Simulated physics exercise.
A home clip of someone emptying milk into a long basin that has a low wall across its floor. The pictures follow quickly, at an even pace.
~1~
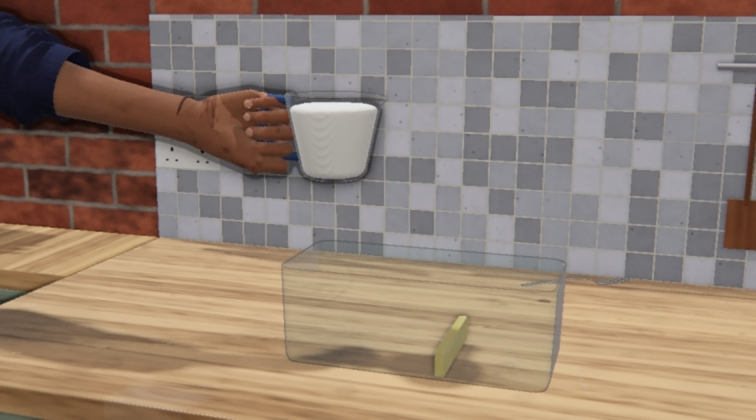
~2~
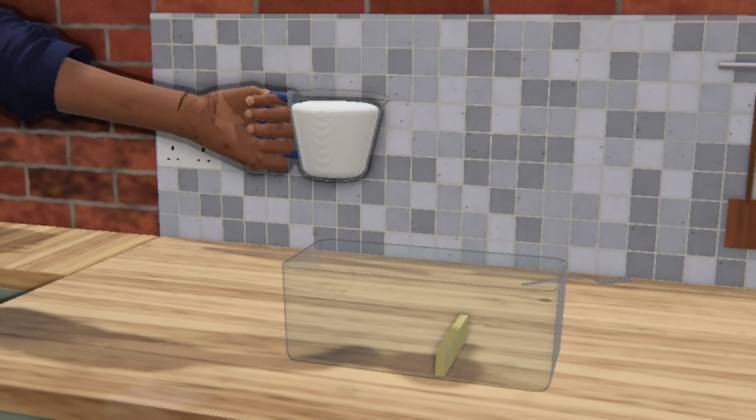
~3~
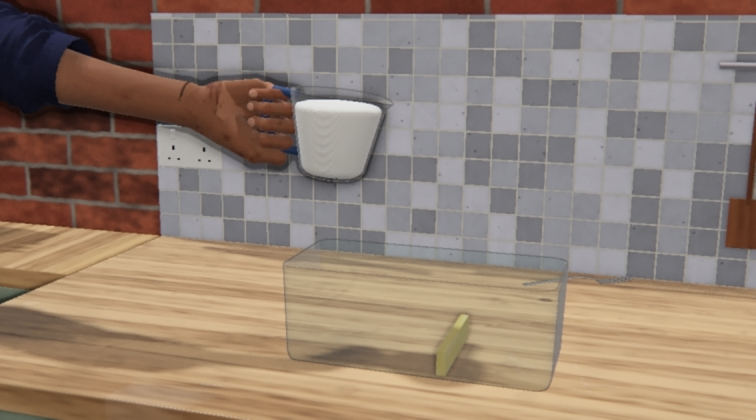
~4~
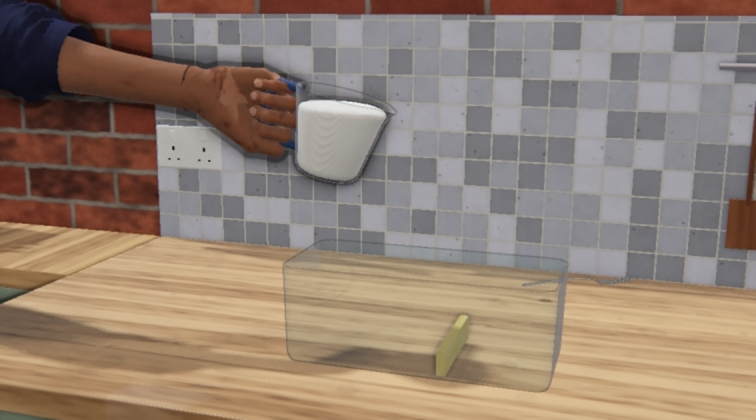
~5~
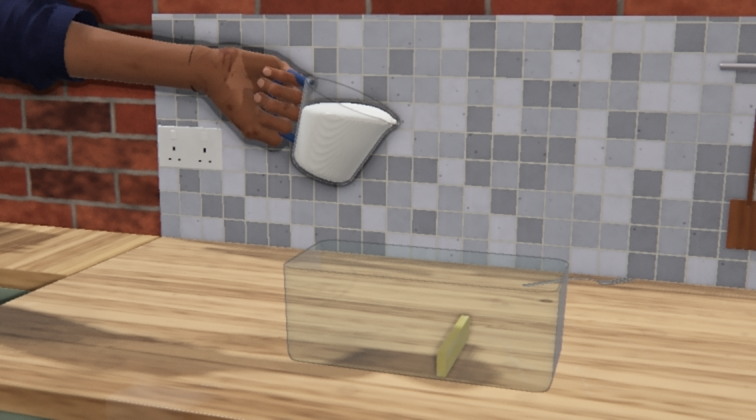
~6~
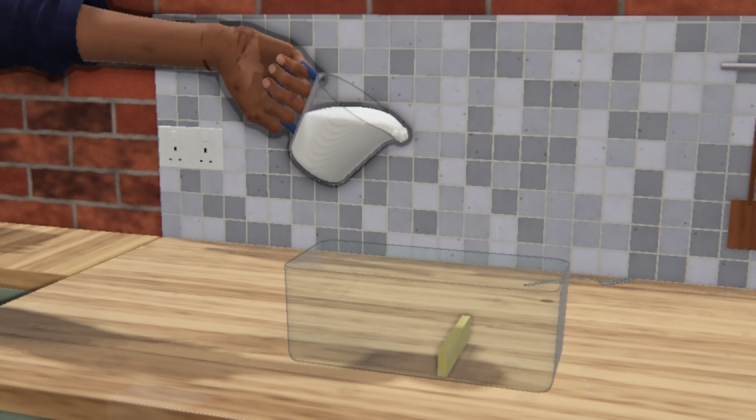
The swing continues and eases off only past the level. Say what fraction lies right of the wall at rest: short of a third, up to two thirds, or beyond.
It comes to not even a third.
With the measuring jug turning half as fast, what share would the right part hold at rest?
Close to 30 per cent.
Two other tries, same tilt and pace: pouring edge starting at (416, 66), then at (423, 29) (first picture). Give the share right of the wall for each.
First some 50, then 65 per cent.
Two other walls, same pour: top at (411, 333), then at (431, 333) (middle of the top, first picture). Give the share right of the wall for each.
Roughly 65 per cent, and 45 per cent.
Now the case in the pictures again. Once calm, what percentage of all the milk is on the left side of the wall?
It comes to 75 per cent or so.
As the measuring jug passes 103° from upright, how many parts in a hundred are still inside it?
Near 30 %.
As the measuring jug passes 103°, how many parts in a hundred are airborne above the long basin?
Close to 35 per cent.
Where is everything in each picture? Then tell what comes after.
The first picture shows tilt 0°; pouring edge (388, 98); surface from (295, 105) to (377, 109); the long basin's rim runs from (301, 254) to (561, 277); the wall's top is at (452, 334).
The second picture shows tilt 2°; pouring edge (390, 99); surface from (297, 104) to (379, 108).
The third picture shows tilt 6°; pouring edge (393, 103); surface from (300, 102) to (382, 110).
The fourth picture shows tilt 14°; pouring edge (397, 112); surface from (304, 102) to (387, 114).
The fifth picture shows tilt 24°; pouring edge (400, 124); surface from (308, 107) to (396, 119).
The sixth picture shows tilt 35°; pouring edge (402, 139); surface from (308, 114) to (400, 131); 3 per cent is over the edge.
A moment on, the measuring jug is tipped right over and 32 per cent is still to pour, 24 is left of the wall and 10 right of it.
Next, the measuring jug is tipped right over and 1 per cent is still to pour, 77 is left of the wall and 15 right of it.
Then the measuring jug is tipped right over and 0 per cent is still to pour, 74 is left of the wall and 20 right of it.
Later the measuring jug is tipped right over and 0 per cent is still to pour, 75 is left of the wall and 21 right of it.
At rest 75 per cent lies left of the wall, 21 right of it and 4 outside.
